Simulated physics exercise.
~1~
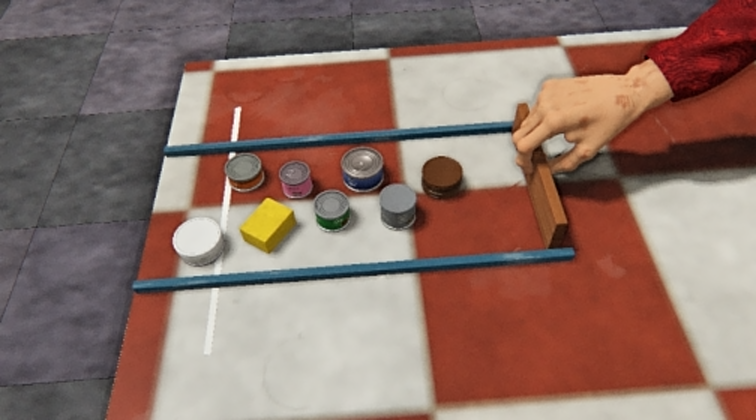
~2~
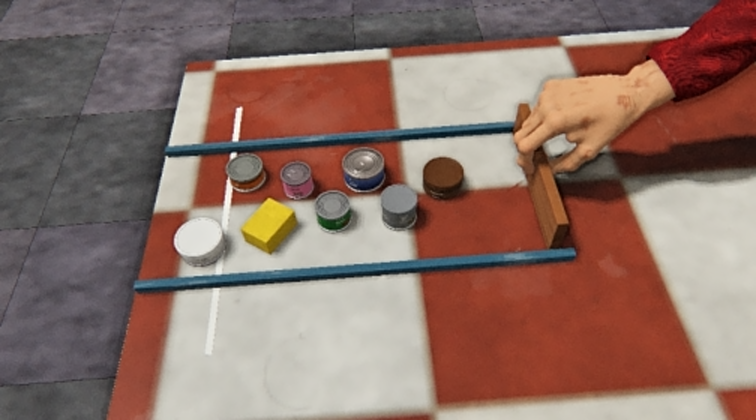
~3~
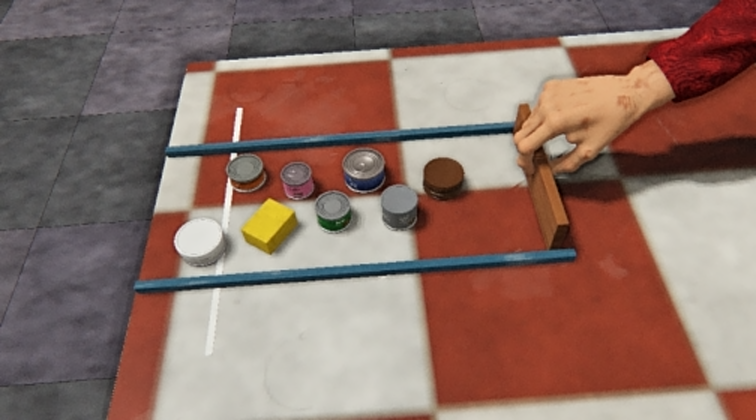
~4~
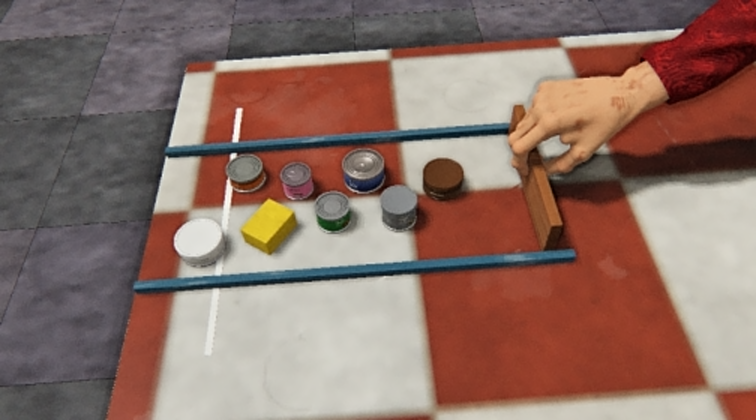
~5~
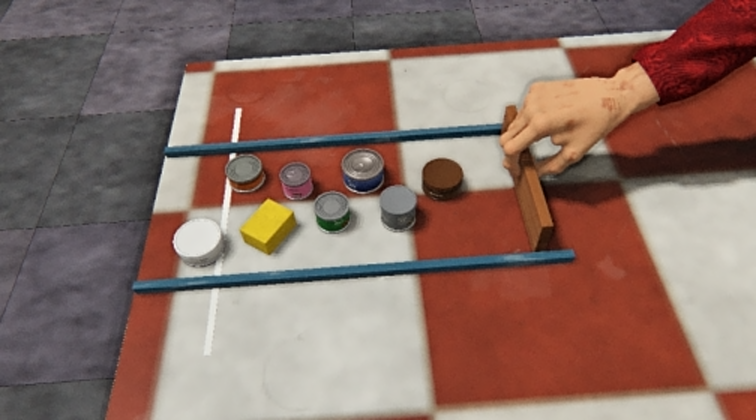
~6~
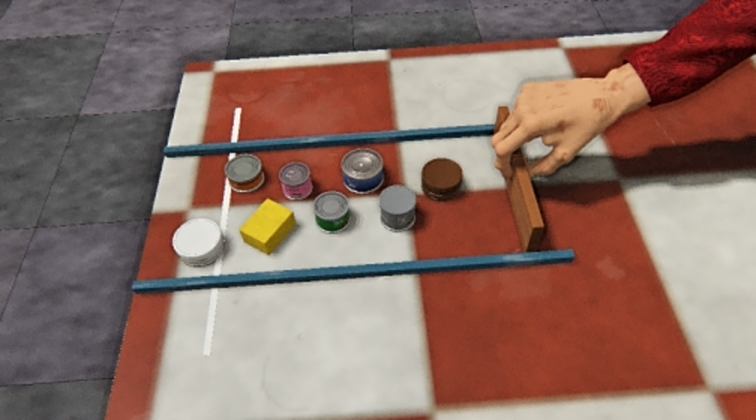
A hand slides a wooden board slightly left between blue rails toward small, still containers.
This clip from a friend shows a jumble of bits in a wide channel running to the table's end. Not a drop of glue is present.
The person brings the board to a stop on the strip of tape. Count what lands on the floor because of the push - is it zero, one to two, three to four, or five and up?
The push drops only one or a pair off the table.
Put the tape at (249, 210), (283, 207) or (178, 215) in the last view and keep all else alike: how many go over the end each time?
Going through each try, you'd get 0, 0 and 5.
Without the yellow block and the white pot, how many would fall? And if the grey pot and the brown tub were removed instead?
Count: 0 (first case); 0 (second).
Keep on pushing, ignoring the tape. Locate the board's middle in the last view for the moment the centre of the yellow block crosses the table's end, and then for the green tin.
Around (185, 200), then around (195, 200).
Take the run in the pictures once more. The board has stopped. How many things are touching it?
Number in contact with it: 3.
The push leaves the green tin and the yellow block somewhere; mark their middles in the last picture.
Green tin at about (173, 214), yellow block at about (156, 242).
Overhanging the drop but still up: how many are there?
Count of overhanging things: 2.
Early on, none off yet; white pot at rest near (200, 243); orange tin at rest near (245, 173); yellow block at rest near (268, 227).
A while later, none off yet; white pot moving near (194, 245); orange tin travelled a little near (234, 171); yellow block travelled about its own width near (232, 230).
Finally, the number that fall off is one or two; lost, white pot.
